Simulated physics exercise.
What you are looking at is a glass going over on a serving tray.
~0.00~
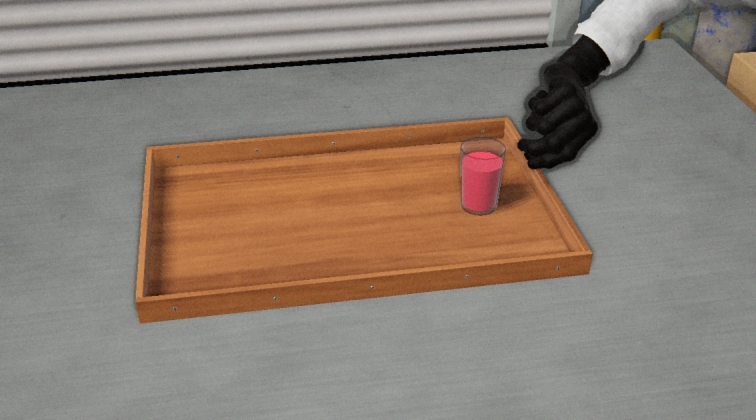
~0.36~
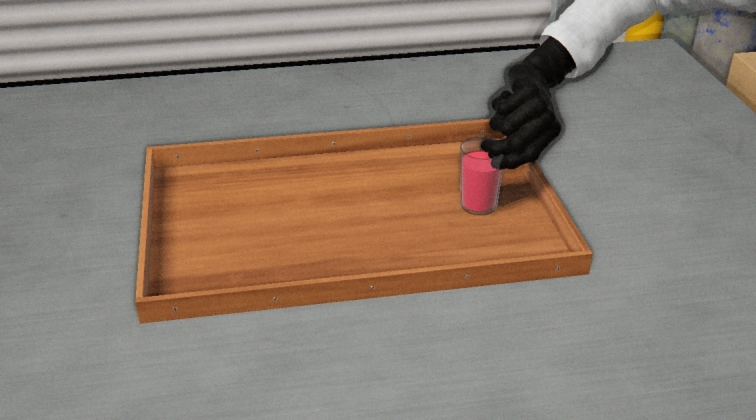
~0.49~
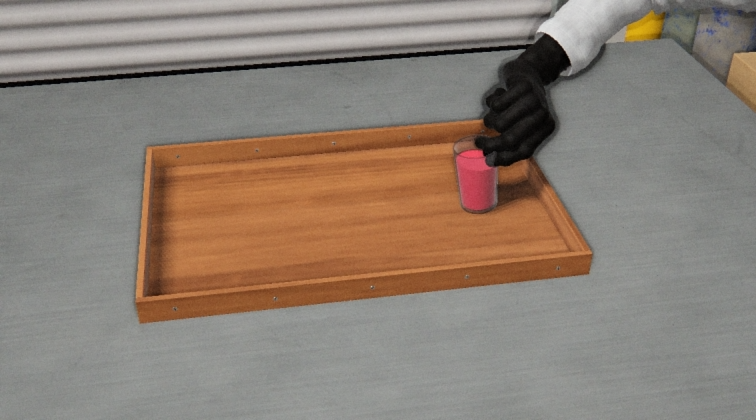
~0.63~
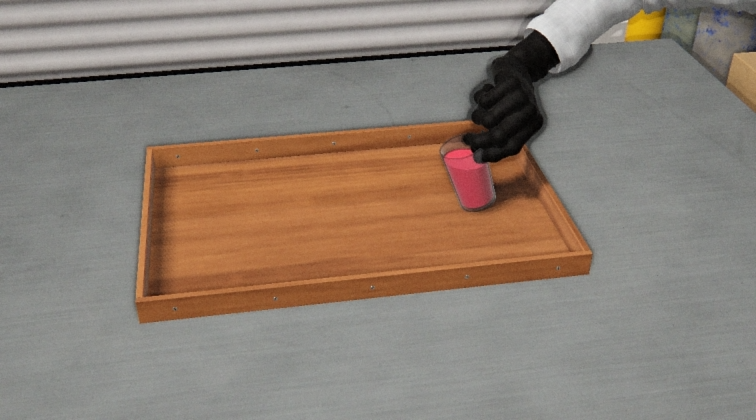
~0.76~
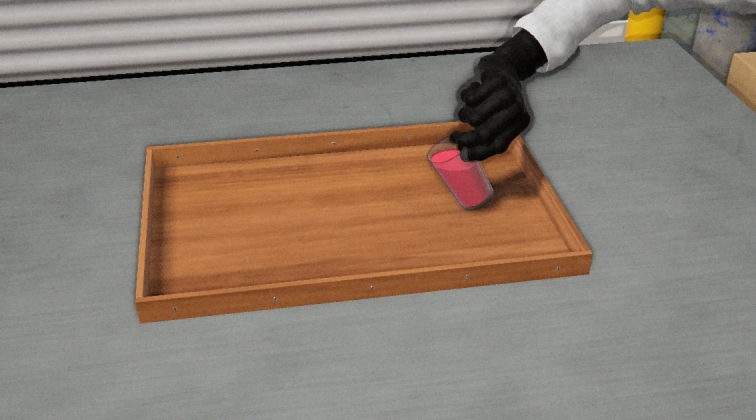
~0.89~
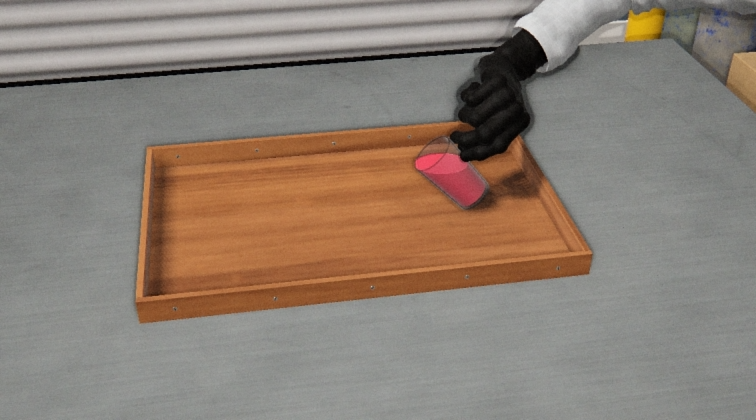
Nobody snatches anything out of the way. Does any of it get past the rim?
I expect the tray will catch the spill just fine.
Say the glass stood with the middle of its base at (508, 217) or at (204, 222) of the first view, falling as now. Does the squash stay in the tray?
One: It is held by the rim. Two: It wets the top as well.
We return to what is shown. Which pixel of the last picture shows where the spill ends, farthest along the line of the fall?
Spill tip approx. (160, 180).
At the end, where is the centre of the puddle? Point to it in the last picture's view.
The centre comes to rest around (245, 214).
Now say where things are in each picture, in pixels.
In the first frame, it stands upright; glass (481, 175) about three quarters full; tray (373, 273).
In the second frame, fingers against its side; glass about three quarters full, surface at (482, 162).
In the third frame, fingers against its side; glass (477, 174) about three quarters full.
In the fourth frame, fingers against its side; glass about three quarters full, surface at (466, 160); tray (373, 273).
In the fifth frame, fingers against its side; glass (461, 172) tipped 30°.
In the sixth frame, it is falling; glass (452, 173) tipped 40°.
After 1.5 s, the glass lies in the tray; the puddle covers about as much as a plate; the rim holds it.
After 2.2 s, the puddle covers about as much as a tray; the rim holds it.
After 3.6 s, the puddle covers about as much as a tray; the rim holds it.
